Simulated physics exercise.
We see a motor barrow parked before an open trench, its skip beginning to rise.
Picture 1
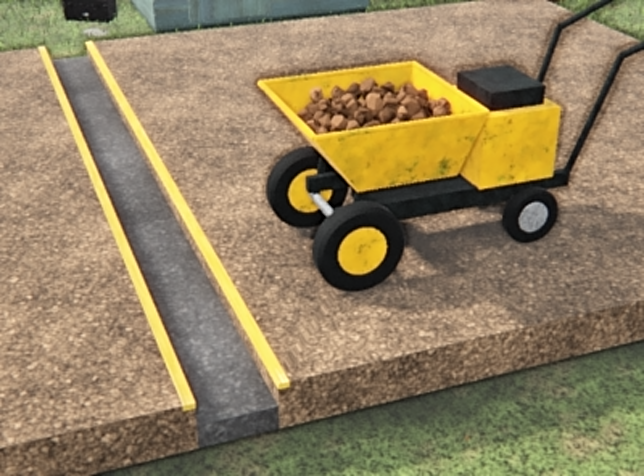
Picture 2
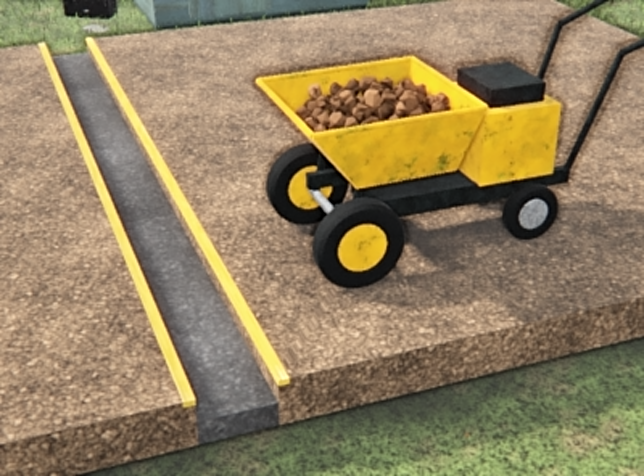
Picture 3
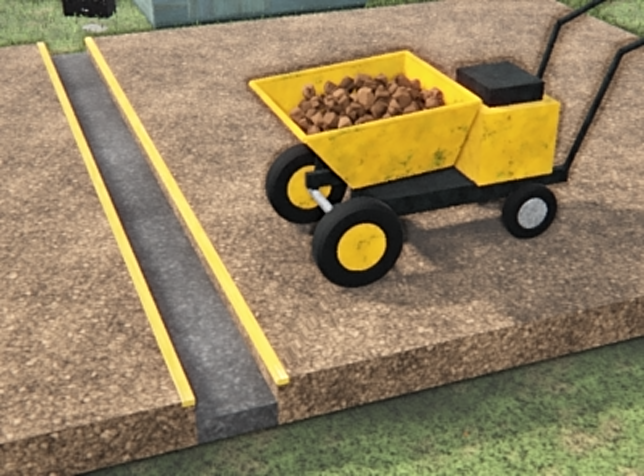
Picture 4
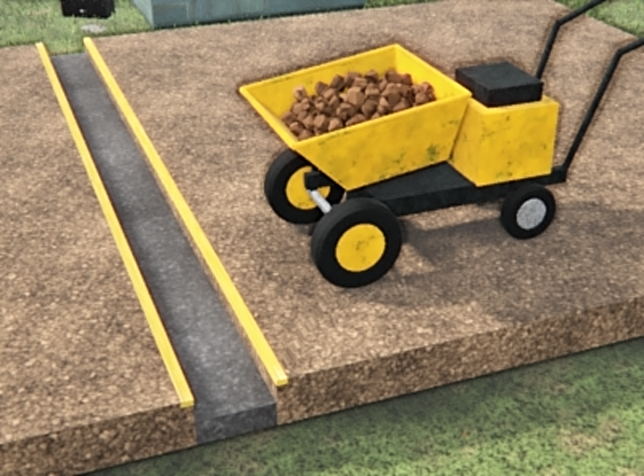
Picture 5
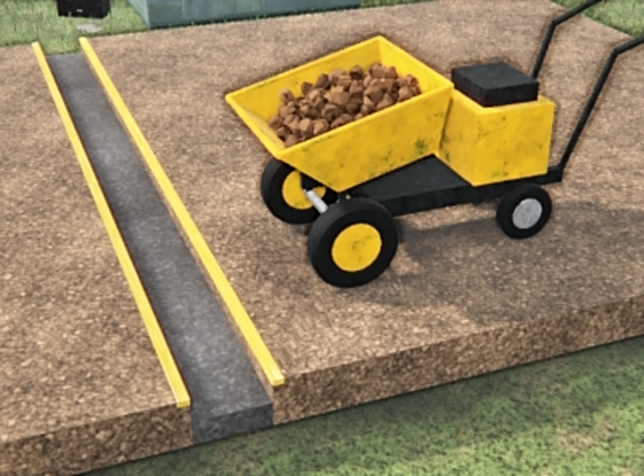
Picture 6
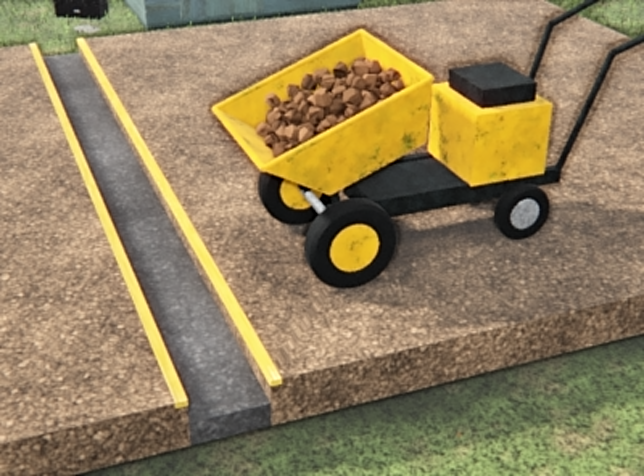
The yellow skip of a motor barrow tilts steadily leftward, carrying brown clods beside a trench.
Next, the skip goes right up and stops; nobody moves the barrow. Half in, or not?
In the trench: Over half.
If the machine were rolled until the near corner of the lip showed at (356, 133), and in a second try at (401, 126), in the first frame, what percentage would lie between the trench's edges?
Roughly 60 per cent, and 30 per cent.
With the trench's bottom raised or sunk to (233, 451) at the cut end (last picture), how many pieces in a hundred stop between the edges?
Near 100 %.
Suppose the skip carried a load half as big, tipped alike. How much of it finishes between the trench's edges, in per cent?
Roughly 90 in a hundred.
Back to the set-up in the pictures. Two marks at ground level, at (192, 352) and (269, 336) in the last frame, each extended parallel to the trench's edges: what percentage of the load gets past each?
The first gives 30 %, the second 80 %.
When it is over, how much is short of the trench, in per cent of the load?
About 0 per cent.
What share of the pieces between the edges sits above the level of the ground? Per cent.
Roughly 25 in a hundred.
Soon after the last picture, skip tipped steeply; all in the skip.
A little later, skip tipped right over; about half in the skip; about a third in or heaped over the trench; a small part beyond it.
Later still, skip tipped right over; about a quarter in the skip; about two thirds in or heaped over the trench; a small part beyond it.
At rest, skip tipped right over; about a quarter in the skip; about two thirds in or heaped over the trench; a small part beyond it.
